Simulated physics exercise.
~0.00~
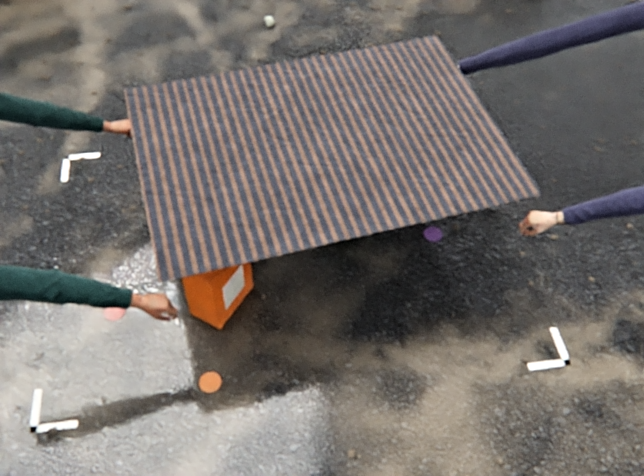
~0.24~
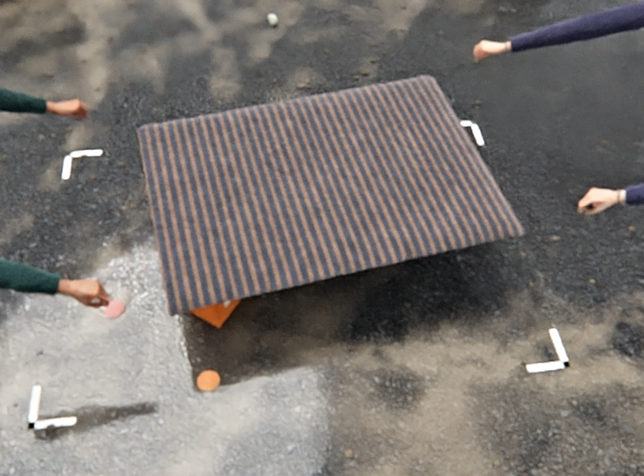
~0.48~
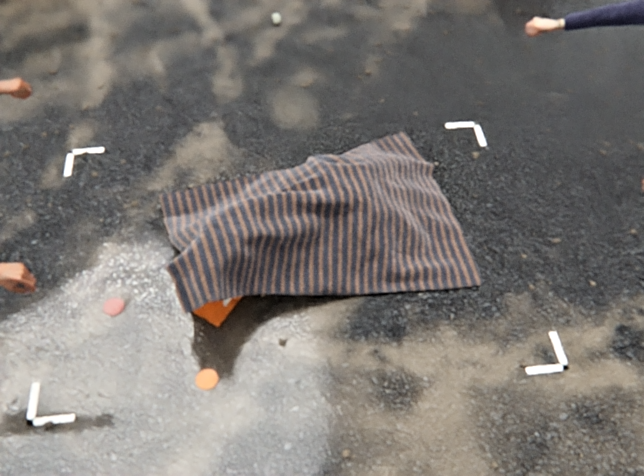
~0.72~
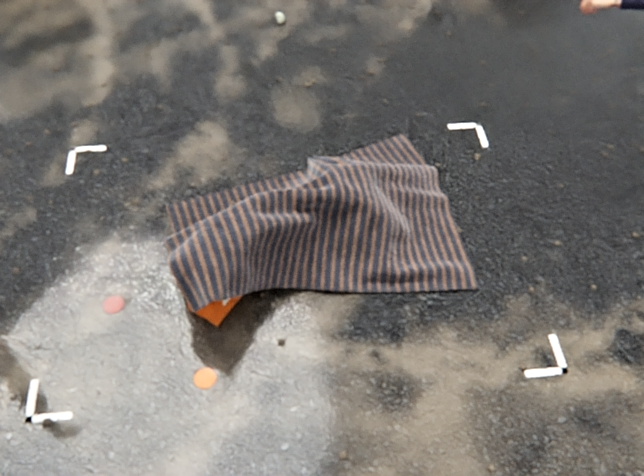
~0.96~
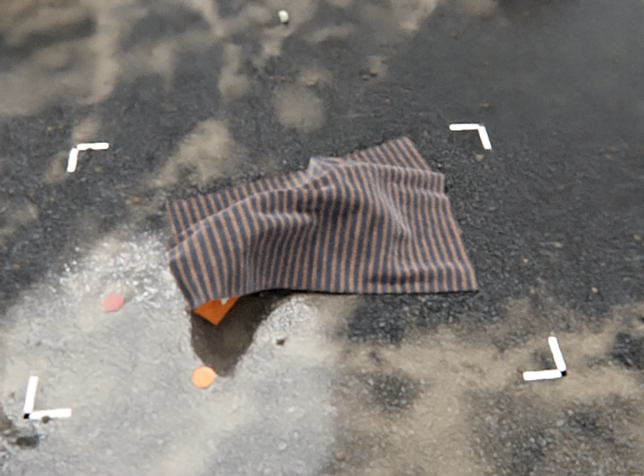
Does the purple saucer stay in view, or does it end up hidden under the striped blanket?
The purple saucer ends up hidden under the blanket. The red saucer and the orange plate still show on the pale patch of ground.
